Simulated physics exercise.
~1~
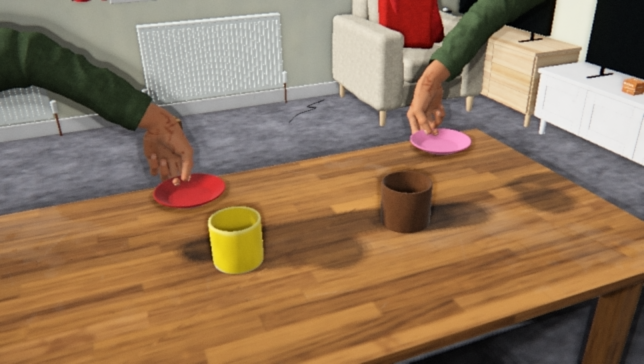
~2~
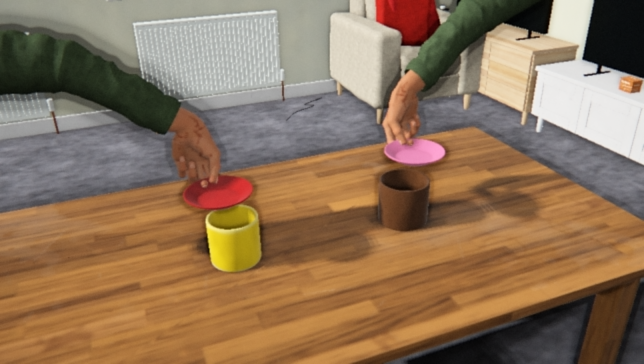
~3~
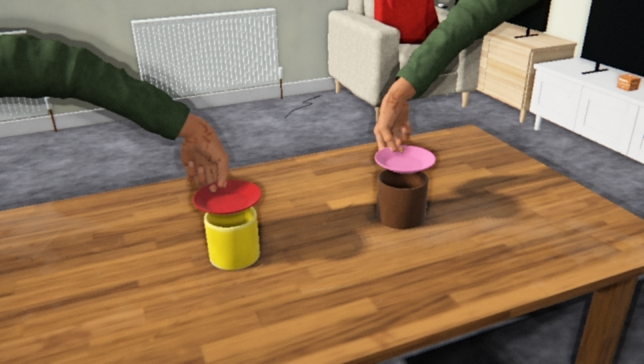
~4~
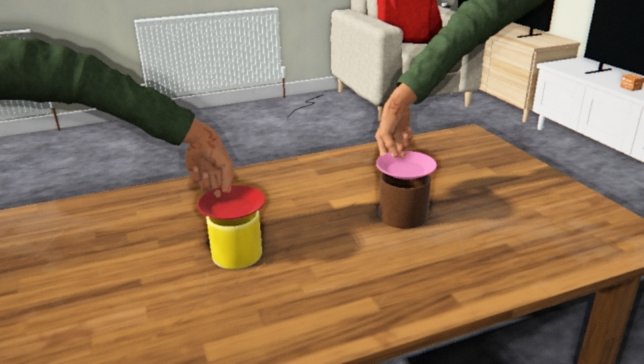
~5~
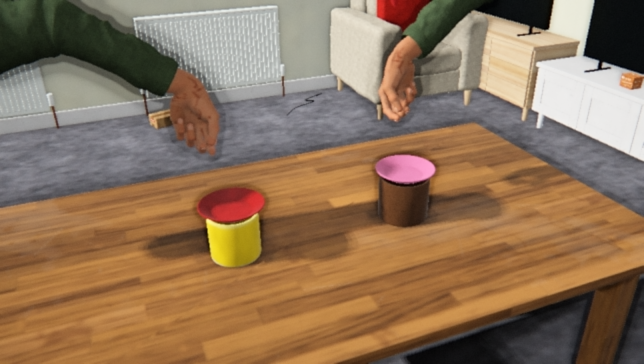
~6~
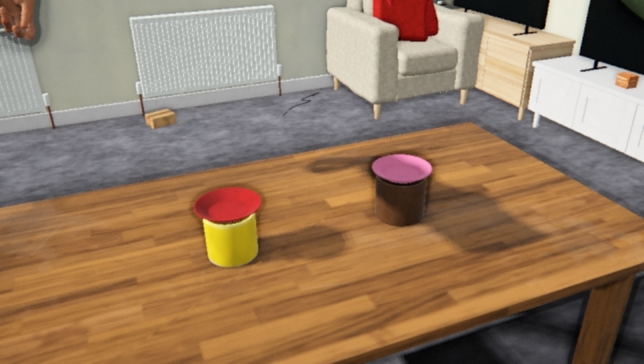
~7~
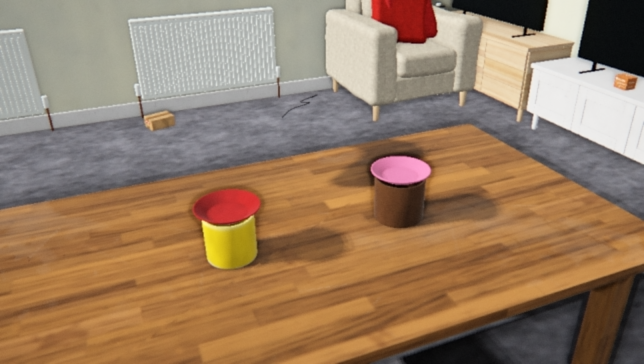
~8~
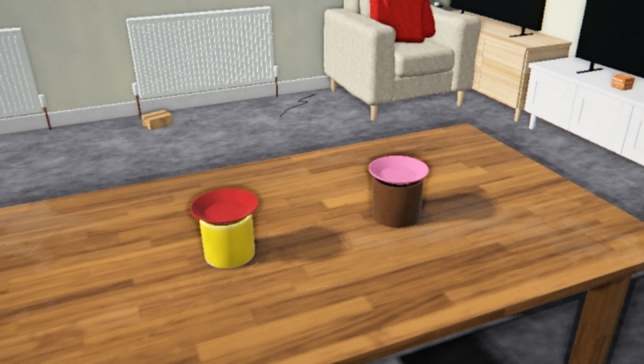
At first, two hands in dark green sleeves hold a red saucer and a pink plate just above a wooden table, behind a yellow container and a brown one. The red saucer moves right toward the yellow container while the pink plate moves left and down toward the brown one. Both hands then lower the dishes onto the open tops. The fingers let go and the arms draw back out of view. In the end, the red saucer rests on the rim of the yellow container and the pink plate rests on the brown one, both covering them like lids.
